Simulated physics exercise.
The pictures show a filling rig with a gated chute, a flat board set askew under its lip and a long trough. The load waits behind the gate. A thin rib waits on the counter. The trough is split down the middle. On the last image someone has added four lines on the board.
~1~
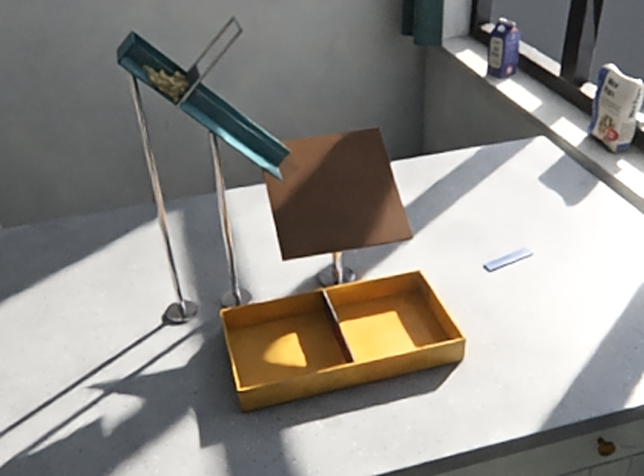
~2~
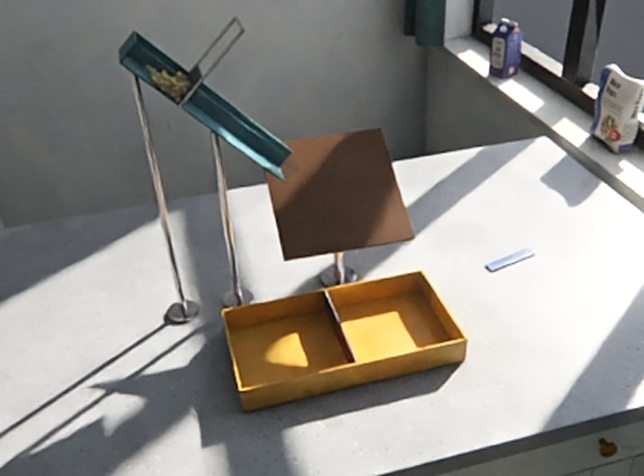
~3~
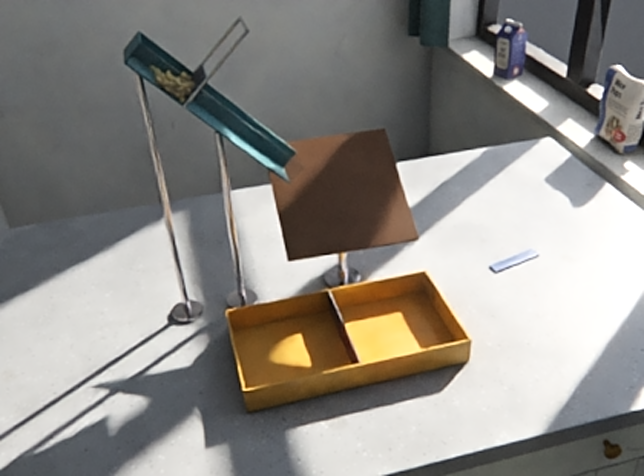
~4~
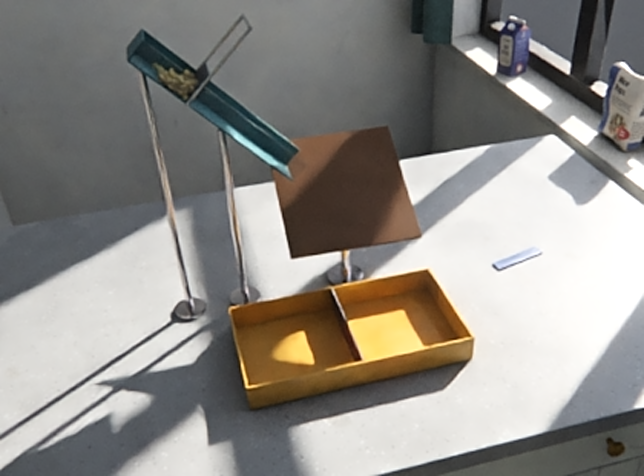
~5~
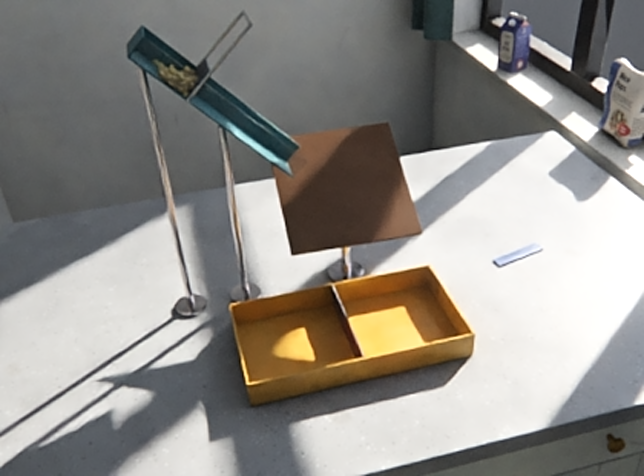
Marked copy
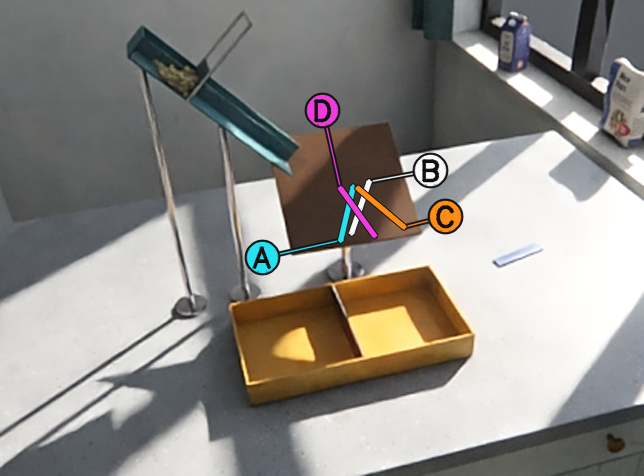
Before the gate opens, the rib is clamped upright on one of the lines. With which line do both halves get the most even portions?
The answer is line B.
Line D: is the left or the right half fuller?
Right.
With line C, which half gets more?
More lands on the right.
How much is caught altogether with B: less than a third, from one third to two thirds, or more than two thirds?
It is more than two thirds.
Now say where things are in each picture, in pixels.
Load behind the gate (167, 84), soya beans; lip of the chute (280, 175), sloping fairly steeply, in the first frame.
Middle of the board (335, 190), tilted fairly steeply; middle of its low edge (351, 249); of its high edge (321, 136), in the second frame.
Front corners of the trough (244, 390) and (471, 339); front end of its middle wall (361, 364); gate still shut (202, 75), in the third frame.
Middle of the load (176, 82); lip (289, 173), in the fourth frame.
Middle of the load (176, 79); lip (289, 170), in the fifth frame.
On the marked copy, line A from (353, 186) to (340, 240); line B from (369, 181) to (351, 233); line C from (357, 188) to (404, 226); line D from (340, 188) to (374, 235).
For line A, of what is caught, almost all in the left half, about a tenth in the right.
For line B, of what is caught, roughly two thirds in the left half, roughly a third in the right.
For line C, of what is caught, about a tenth in the left half, almost all in the right.
For line D, of what is caught, about a tenth in the left half, almost all in the right.
